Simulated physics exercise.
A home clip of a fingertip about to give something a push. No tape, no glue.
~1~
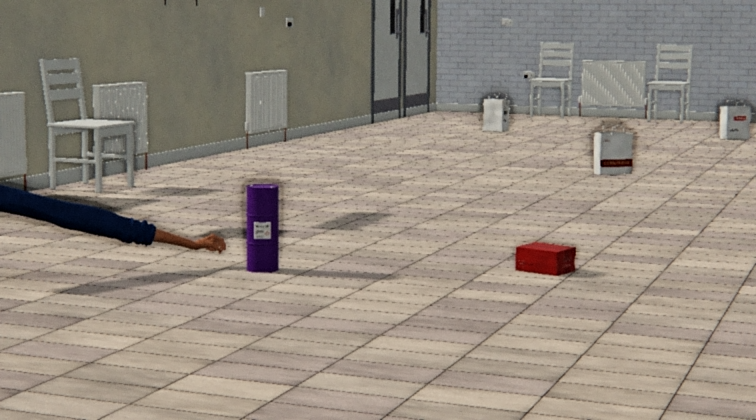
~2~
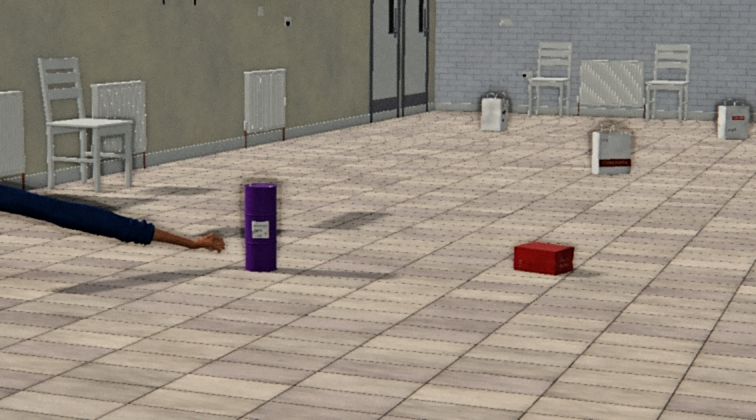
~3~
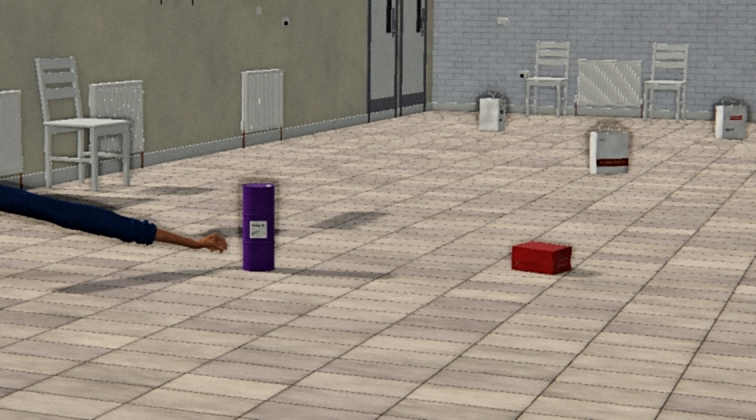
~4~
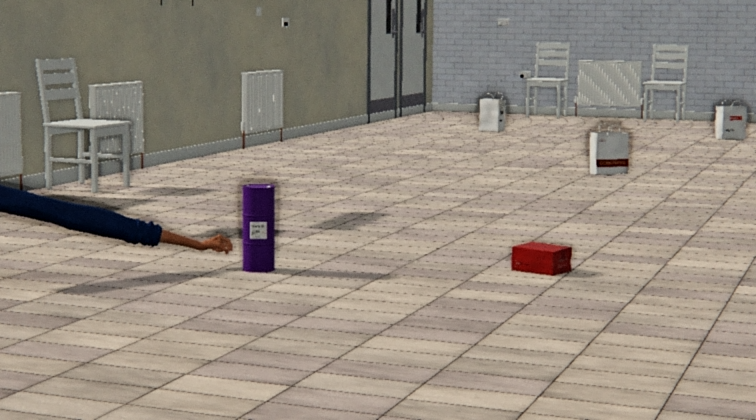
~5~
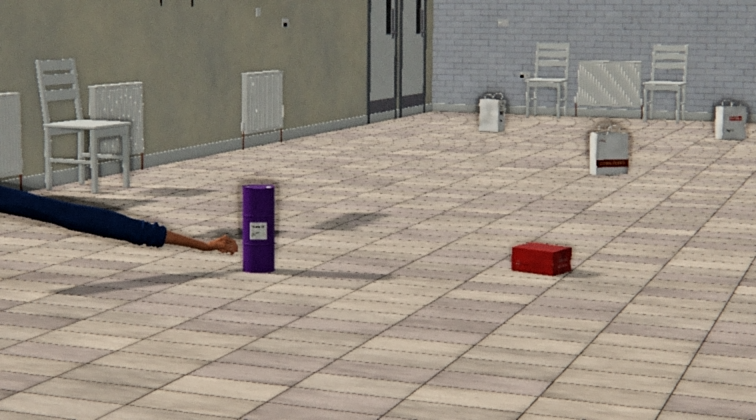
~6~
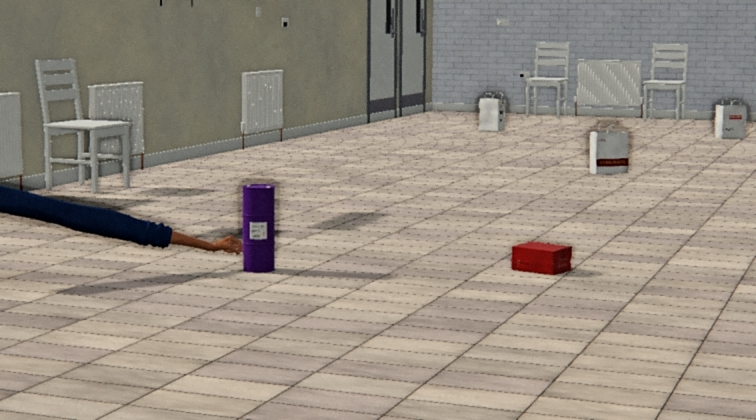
We see an outstretched arm in a dark blue sleeve reach in from the left and edge slightly right toward an upright purple canister, which stays standing on the tiled floor near a red box.
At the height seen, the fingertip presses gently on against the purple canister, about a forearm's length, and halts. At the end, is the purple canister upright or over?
The purple canister keeps standing.
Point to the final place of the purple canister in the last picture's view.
At about (323, 233).
Then, 0.40 s on from there, purple canister shifted about its own width near (278, 229).
Then, 0.90 s on from there, purple canister shifted about its own width near (306, 231).
In the end, moved from the start, purple canister. At the end, from the last picture's camera, purple canister near (323, 233).
